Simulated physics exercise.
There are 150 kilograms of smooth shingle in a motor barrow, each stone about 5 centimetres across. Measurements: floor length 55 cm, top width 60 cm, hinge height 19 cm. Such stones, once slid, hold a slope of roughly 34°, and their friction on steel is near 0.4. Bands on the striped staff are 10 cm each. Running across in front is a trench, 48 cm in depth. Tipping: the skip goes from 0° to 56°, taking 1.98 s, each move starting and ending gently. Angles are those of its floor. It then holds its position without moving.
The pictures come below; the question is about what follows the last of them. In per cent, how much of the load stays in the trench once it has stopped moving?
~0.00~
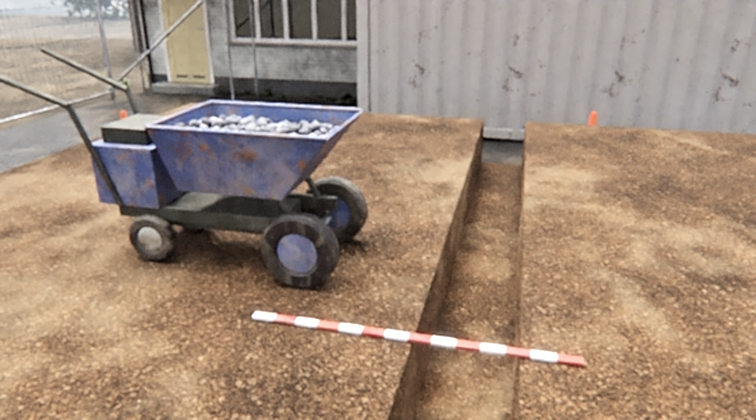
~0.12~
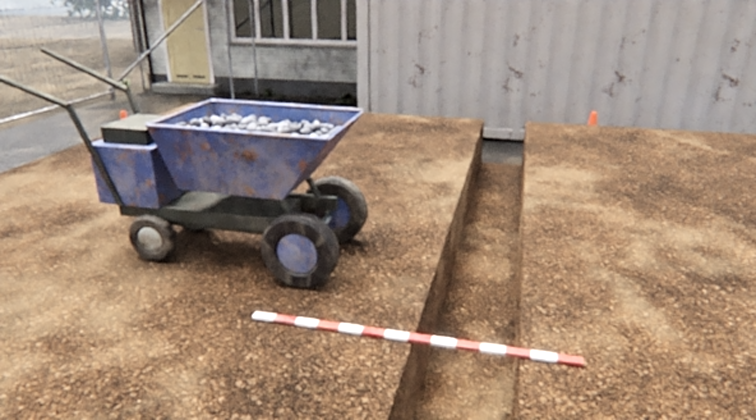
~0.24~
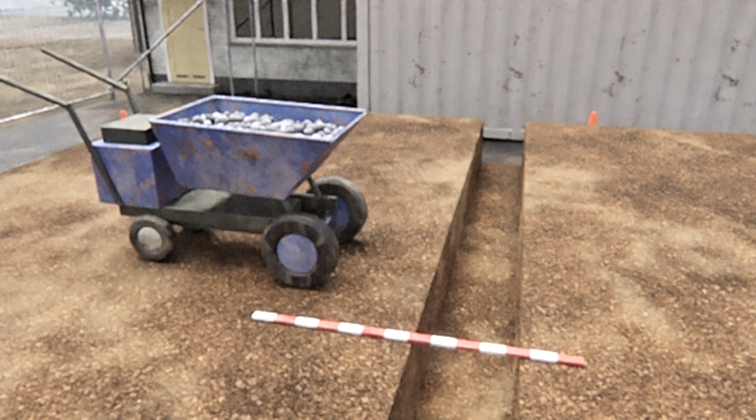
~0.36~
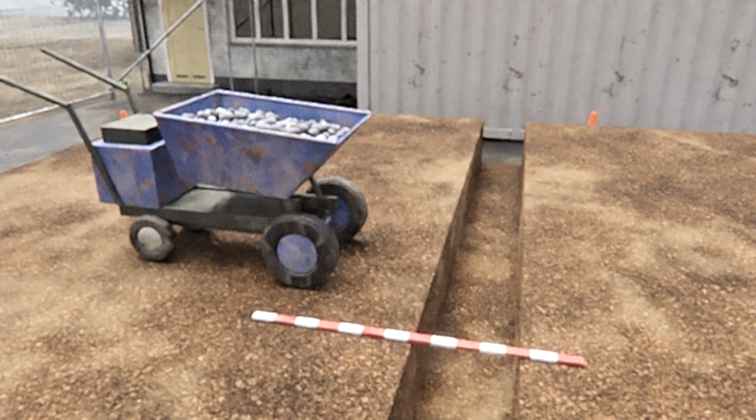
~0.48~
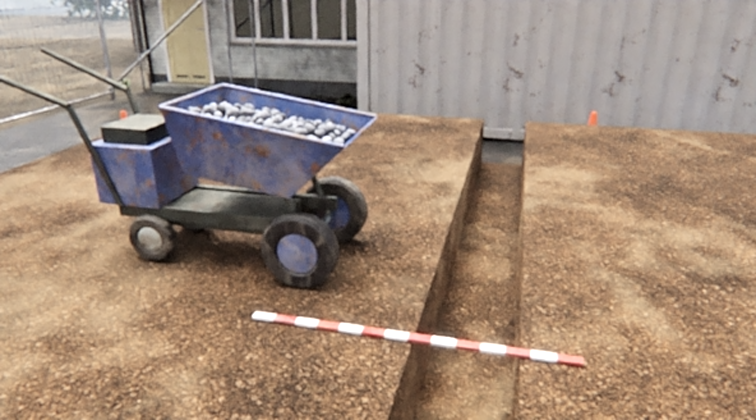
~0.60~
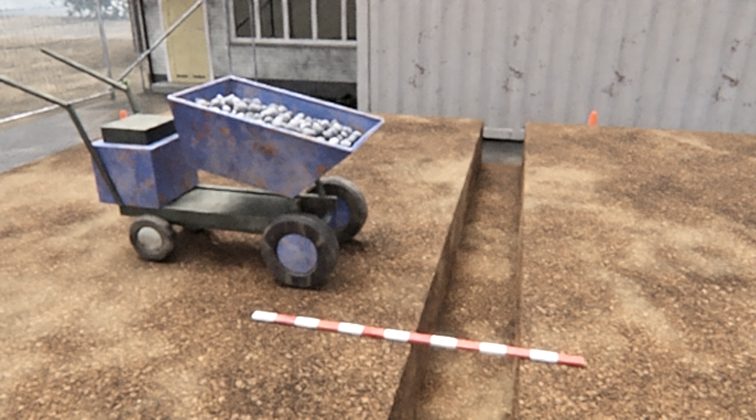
I would say about 70 per cent.
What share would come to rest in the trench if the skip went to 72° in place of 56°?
It would be near 100 per cent.
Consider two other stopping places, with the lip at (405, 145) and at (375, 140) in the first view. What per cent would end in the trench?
First place roughly 35%, second roughly 60%.
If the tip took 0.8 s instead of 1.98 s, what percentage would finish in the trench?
It would be near 65 per cent.
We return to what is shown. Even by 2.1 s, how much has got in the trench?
Approx. 20 % of the load.
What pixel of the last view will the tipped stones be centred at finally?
Somewhere around (471, 350) in the last picture.
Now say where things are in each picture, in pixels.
In the first picture, the skip is at 0°, its lip at (326, 139); the top of the load is at (268, 124).
The second picture shows lip at (327, 140), floor tilted 1°, highest stones at (269, 124); the stones move at 0.1 m/s on average.
The third picture shows lip at (331, 141), floor tilted 2°, highest stones at (252, 121); the stones move at 0.2 m/s on average.
In the fourth picture, the skip is at 5°, its lip at (336, 143); the top of the load is at (234, 116); the stones move at 0.2 m/s on average.
The fifth picture shows lip at (344, 147), floor tilted 8°, highest stones at (237, 110); the stones move at 0.3 m/s on average.
In the sixth picture, the skip is at 12°, its lip at (352, 152); the top of the load is at (238, 104); the stones move at 0.3 m/s on average.
After 1.5 s the floor is at 47°; 100 % in the skip; the foremost stones are at (410, 190).
After 2.1 s the floor is at 56°; 79 % in the skip, 1 % short of the trench, 20 % in the trench; the foremost stones are at (507, 347).
After 2.4 s the floor is at 56°; 59 % in the skip, 1 % short of the trench, 40 % in the trench; the foremost stones are at (510, 359).
After 4.4 s the floor is at 56°; 29 % in the skip, 70 % in the trench; the foremost stones are at (509, 375).
